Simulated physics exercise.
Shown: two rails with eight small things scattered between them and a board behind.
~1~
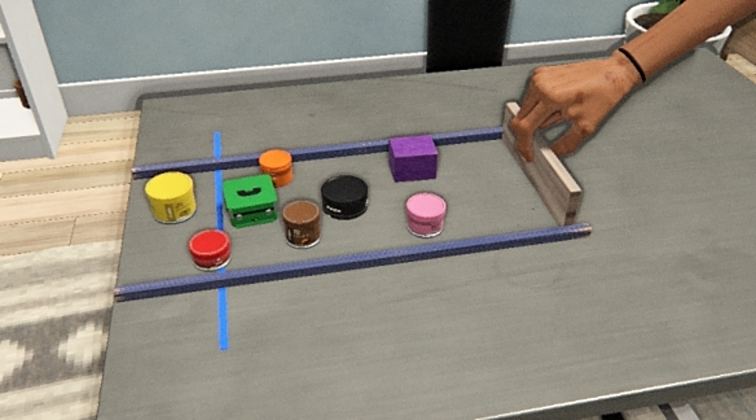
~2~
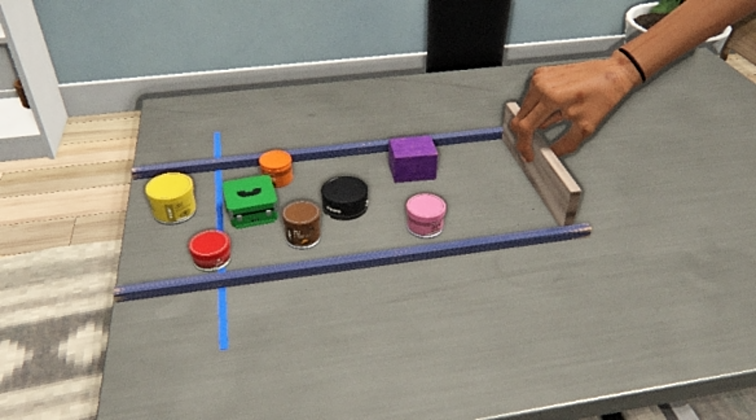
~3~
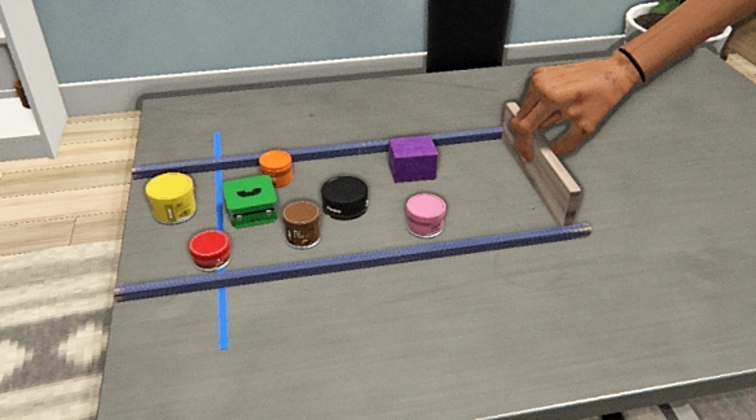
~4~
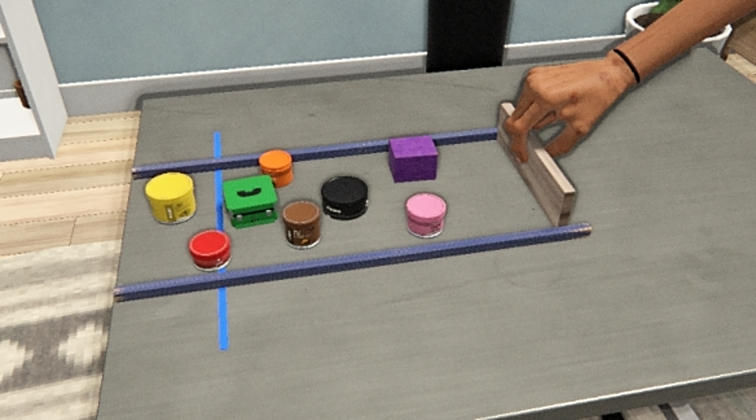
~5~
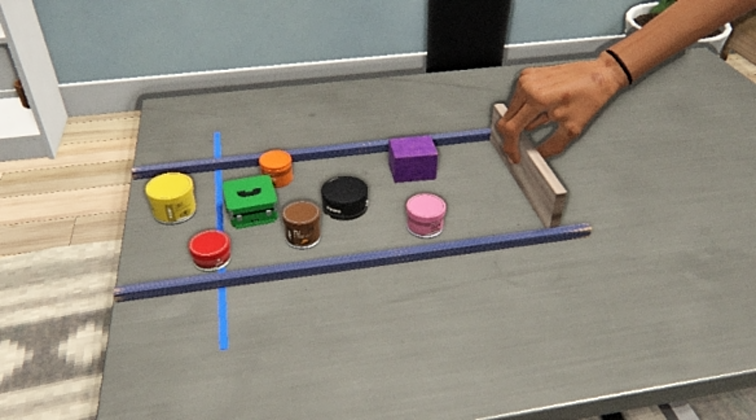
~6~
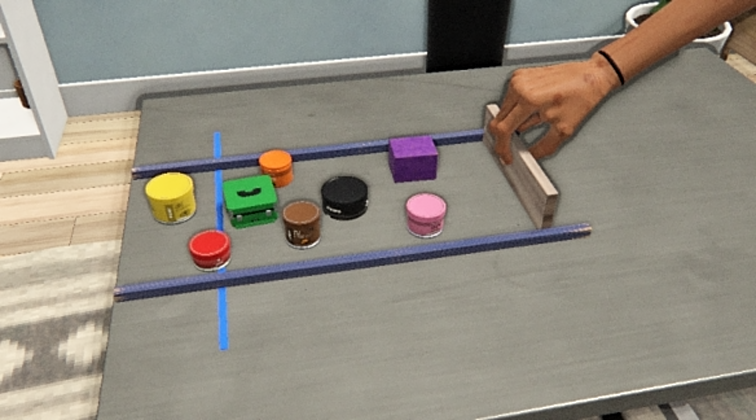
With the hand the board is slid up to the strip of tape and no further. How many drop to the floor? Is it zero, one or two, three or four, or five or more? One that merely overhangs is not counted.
I would say one or two.
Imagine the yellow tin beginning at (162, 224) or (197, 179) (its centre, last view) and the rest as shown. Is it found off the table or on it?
Placed there, the yellow tin ends up gone, and in the other spot it ends up gone.
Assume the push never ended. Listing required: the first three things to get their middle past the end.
Sequence, earliest first: The yellow tin; the green case; the orange tub.
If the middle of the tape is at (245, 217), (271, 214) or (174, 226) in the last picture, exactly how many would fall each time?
The counts: 0, 0 and 4.
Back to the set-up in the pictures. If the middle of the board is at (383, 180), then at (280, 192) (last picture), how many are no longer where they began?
At the first spot 2, then 8.
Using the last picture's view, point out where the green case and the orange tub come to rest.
The green case at (145, 214), the orange tub at (156, 183).
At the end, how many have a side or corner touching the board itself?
The figure is 3.
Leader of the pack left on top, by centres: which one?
Result - the green case.
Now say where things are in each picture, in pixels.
In the first frame, yellow tin (172, 198); red pot (211, 251); green case (251, 202); board (537, 162); tape (220, 220).
In the second frame, red pot (211, 251); black tub (345, 198).
In the third frame, green case (251, 203); purple block (413, 159).
In the fourth frame, yellow tin (172, 199); orange tub (276, 169).
In the fifth frame, red pot (211, 251); brown pot (302, 225).
In the sixth frame, yellow tin (172, 199); red pot (211, 251); green case (251, 203); board (516, 164); tape (220, 220).
Soon after, none off yet; yellow tin at rest near (172, 199); red pot at rest near (211, 251); green case at rest near (251, 203).
In the end, the number that fall off is one or two; gone, yellow tin.
